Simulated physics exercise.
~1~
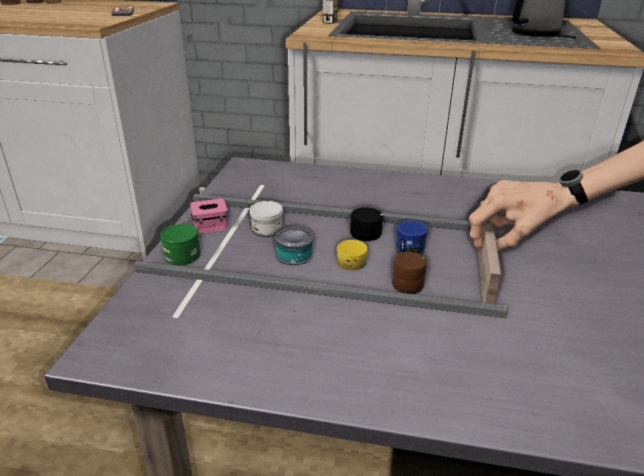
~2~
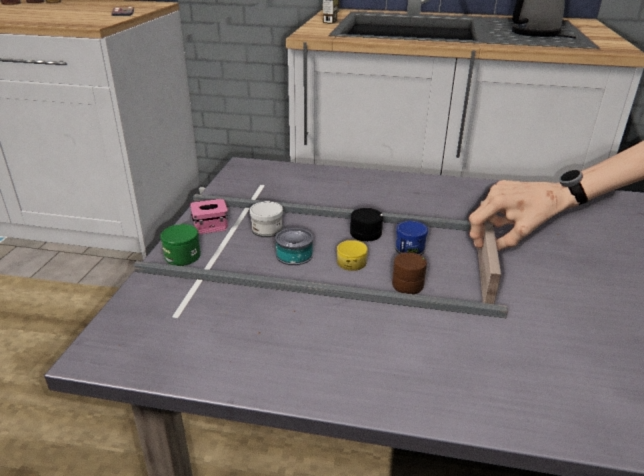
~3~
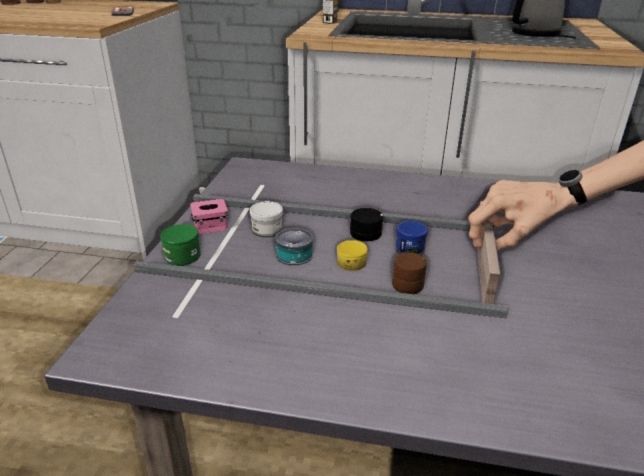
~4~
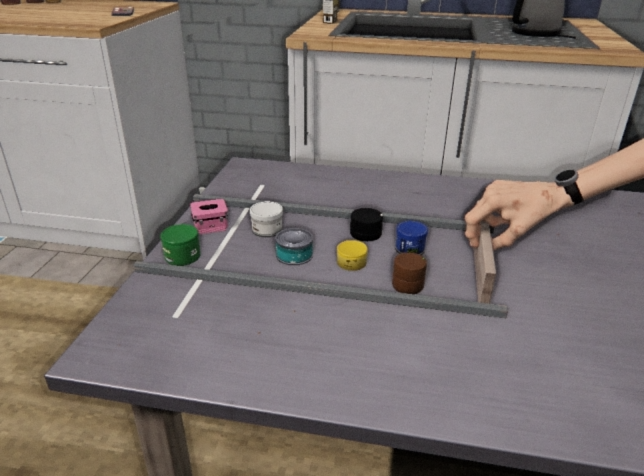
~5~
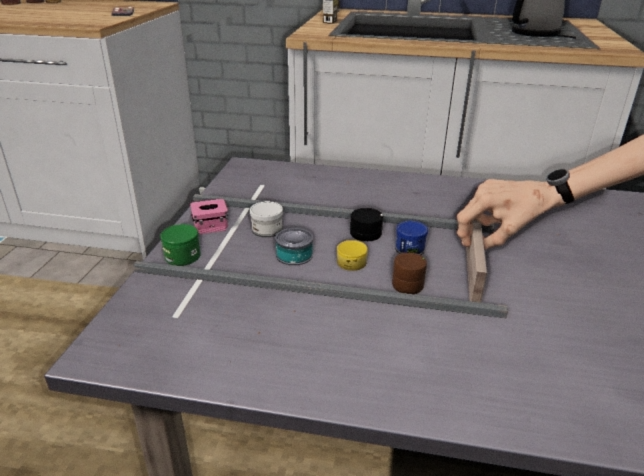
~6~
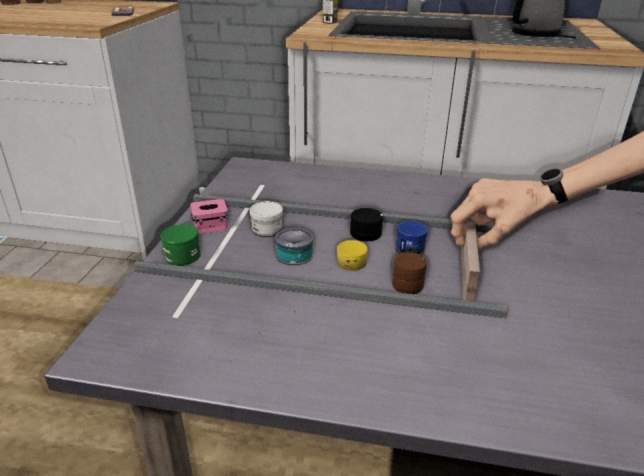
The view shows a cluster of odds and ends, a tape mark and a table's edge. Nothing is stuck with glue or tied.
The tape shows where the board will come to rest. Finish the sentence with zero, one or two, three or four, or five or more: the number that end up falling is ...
The number that end up falling is one or two.
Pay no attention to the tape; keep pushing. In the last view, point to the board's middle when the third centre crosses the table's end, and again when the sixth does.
I'd put it close to (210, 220) and later close to (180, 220).
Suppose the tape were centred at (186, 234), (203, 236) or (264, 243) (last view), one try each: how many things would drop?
4, 4, 0.
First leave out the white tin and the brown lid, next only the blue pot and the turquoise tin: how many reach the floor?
0 for the first case, 0 for the second.
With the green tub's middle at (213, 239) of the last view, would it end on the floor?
It drops.
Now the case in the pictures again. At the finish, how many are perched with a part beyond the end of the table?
It's 0.
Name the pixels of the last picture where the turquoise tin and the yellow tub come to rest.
The turquoise tin comes to rest at (180, 231), and the yellow tub comes to rest at (209, 238).
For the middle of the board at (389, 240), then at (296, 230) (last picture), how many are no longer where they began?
First position 3; second position 6.
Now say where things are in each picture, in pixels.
Green tub (181, 245); pink case (210, 216); white tin (267, 219); board (487, 250); tape (227, 238), in the first picture.
Pink case (210, 216); blue pot (411, 239), in the second picture.
White tin (267, 219); board (486, 250), in the third picture.
Green tub (181, 245); brown lid (409, 273), in the fourth picture.
Pink case (210, 216); black lid (366, 225), in the fifth picture.
Green tub (181, 245); pink case (210, 216); white tin (267, 219); board (469, 248); tape (227, 238), in the sixth picture.
A little later, none off yet; green tub at rest near (181, 245); pink case at rest near (210, 216); white tin at rest near (267, 219).
When it is over, the number that fall off is one or two; down, pink case.
